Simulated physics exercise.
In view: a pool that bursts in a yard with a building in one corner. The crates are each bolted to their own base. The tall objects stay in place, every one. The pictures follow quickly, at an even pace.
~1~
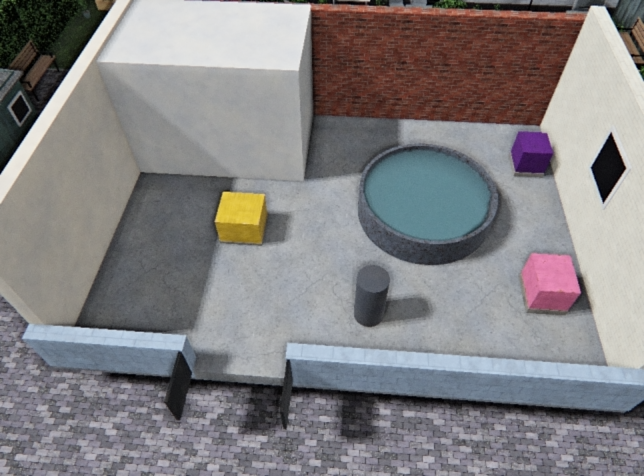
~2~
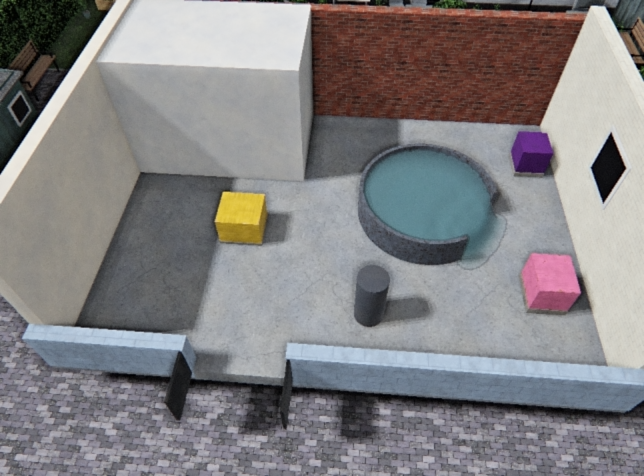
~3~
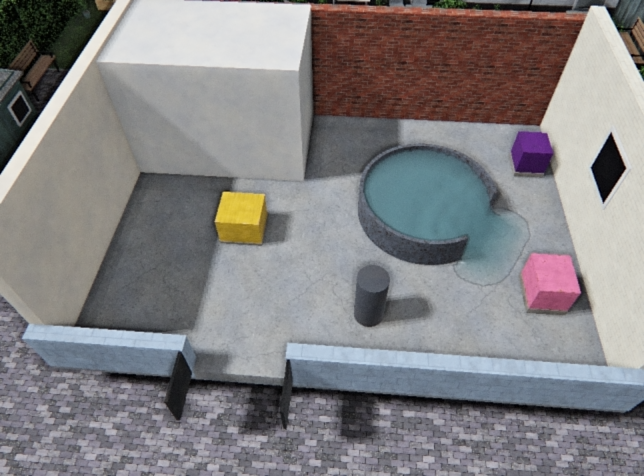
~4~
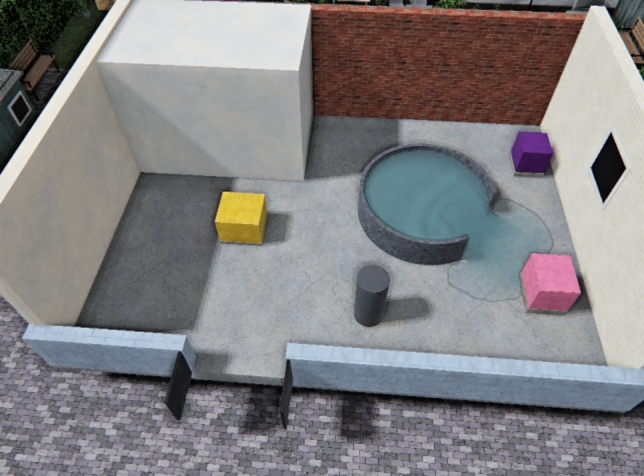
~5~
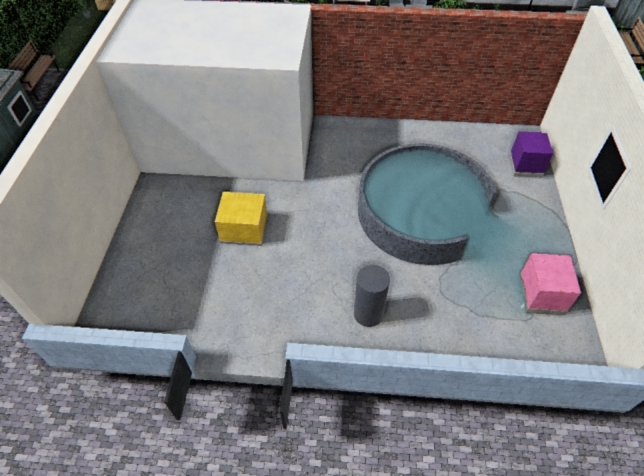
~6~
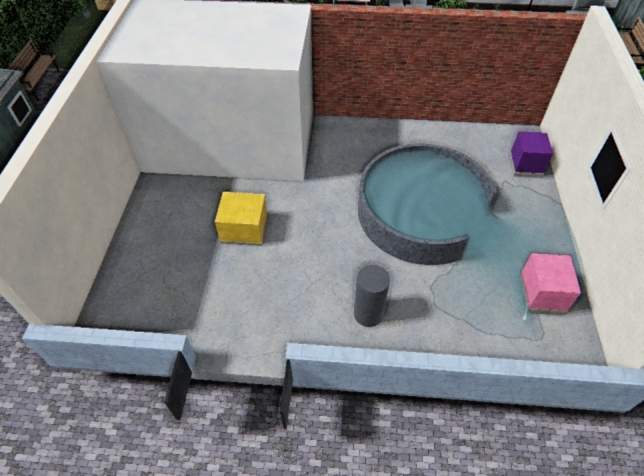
In a walled yard with a white block in one corner, a round pool broke open at its lower right side, and water poured out, spreading across the paving and around the pink cube.
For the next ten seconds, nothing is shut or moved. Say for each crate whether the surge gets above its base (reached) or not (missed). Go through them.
Yellow crate: Reached; pink crate: Reached; purple crate: Reached.
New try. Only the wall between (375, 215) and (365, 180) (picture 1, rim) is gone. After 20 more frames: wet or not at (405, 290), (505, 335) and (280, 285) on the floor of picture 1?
Those three come out moisture-free, moisture-free and soaked, one after another.
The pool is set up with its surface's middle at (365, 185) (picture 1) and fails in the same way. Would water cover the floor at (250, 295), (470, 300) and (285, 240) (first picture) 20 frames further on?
Taking the three spots in order: Bare, swamped, bare.
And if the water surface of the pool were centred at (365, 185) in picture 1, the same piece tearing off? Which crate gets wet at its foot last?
That would be the one in yellow.
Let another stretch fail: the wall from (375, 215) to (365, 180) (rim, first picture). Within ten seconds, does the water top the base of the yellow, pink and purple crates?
Then the yellow crate gets flooded, the pink crate is untouched and the purple crate is untouched.
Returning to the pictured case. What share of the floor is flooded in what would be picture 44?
My estimate is near 75 per cent.
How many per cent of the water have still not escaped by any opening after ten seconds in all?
Estimate: 98 per cent.
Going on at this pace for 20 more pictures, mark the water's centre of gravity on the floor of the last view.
I'd mark it close to (471, 243).
A moment on, water covers 15 % of the floor; the yellow crate not reached, the pink crate water round its plinth, the purple crate water round its plinth.
Next, water covers 20 % of the floor; the yellow crate not reached, the pink crate water round its plinth, the purple crate water round its plinth.
Then, water covers 35 % of the floor; the yellow crate not reached, the pink crate water round its plinth, the purple crate water round its plinth.
Later, water covers 75 % of the floor; the yellow crate water round its plinth, the pink crate water round its plinth, the purple crate water round its plinth.
In the end, water covers 95 % of the floor; the yellow crate was topped, the pink crate was topped, the purple crate was topped.
